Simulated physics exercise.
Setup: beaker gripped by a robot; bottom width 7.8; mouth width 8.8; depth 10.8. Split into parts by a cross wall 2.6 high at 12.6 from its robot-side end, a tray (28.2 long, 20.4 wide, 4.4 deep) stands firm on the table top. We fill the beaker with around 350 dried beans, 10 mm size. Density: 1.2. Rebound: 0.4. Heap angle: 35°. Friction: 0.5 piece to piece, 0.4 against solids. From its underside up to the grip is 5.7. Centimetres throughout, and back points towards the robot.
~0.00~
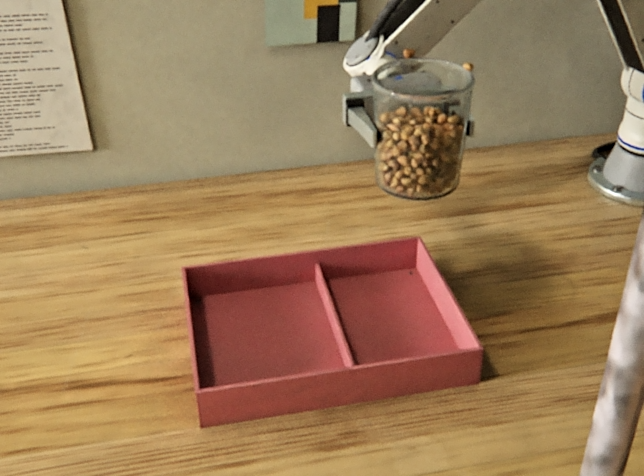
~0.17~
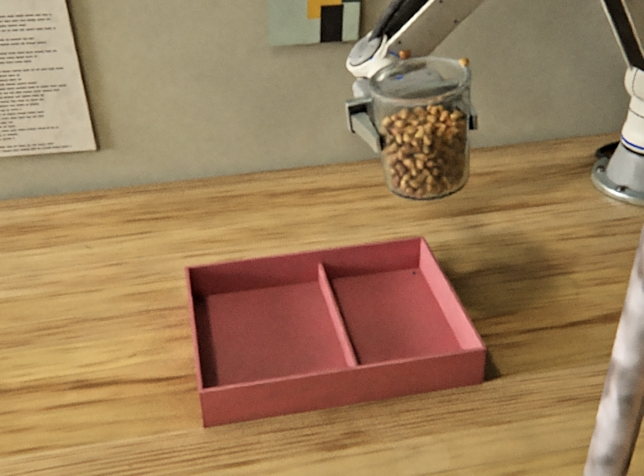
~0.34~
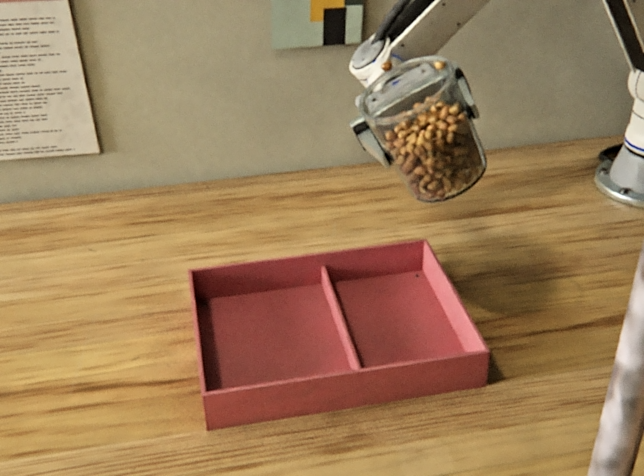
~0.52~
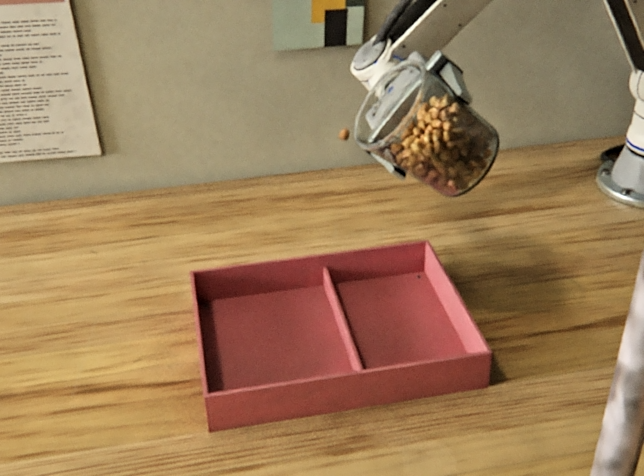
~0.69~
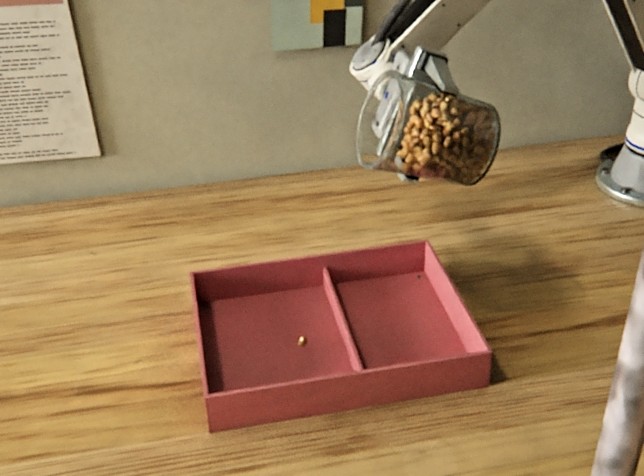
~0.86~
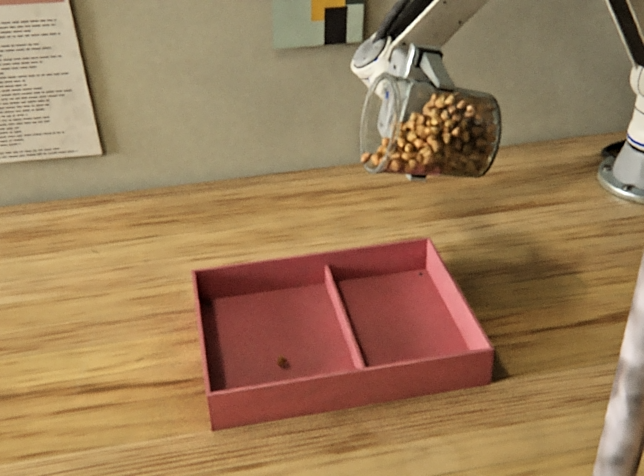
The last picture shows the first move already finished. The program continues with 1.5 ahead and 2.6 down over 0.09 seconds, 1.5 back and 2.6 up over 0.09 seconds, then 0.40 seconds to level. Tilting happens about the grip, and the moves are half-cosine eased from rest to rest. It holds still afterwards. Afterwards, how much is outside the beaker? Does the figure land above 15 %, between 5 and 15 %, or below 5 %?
The figure lands below 5 %.
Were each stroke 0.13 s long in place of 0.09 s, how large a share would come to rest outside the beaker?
Around 0 percent.
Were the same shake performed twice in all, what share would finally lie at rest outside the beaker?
It would come to around 5 %.
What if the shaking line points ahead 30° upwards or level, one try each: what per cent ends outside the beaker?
Result: Approx. 30 % and 25 %, one try each.
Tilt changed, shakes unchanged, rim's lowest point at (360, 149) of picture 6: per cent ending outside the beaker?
I'd put it at roughly 0 %.
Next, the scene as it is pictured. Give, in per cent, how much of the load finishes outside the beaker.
Roughly 2 %.
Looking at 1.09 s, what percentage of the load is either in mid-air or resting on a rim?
0 %.
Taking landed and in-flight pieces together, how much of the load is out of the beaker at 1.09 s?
Roughly 0 percent is out.
After 1.09 s, tilted 73° forward, highest piece 27 above the table; 349 in the beaker, 1 in the far-side part, 1 in flight or on a rim.
After 1.32 s, tilted 15° forward, highest piece 29 above the table; 344 in the beaker, 6 in the far-side part, 1 in flight or on a rim.
After 1.64 s, level, highest piece 29 above the table; 344 in the beaker, 7 in the far-side part.
After 2.69 s, level, highest piece 29 above the table; 344 in the beaker, 7 in the far-side part.
In the end, 344 in the beaker, 7 in the far-side part. That is 2 % outside the beaker.
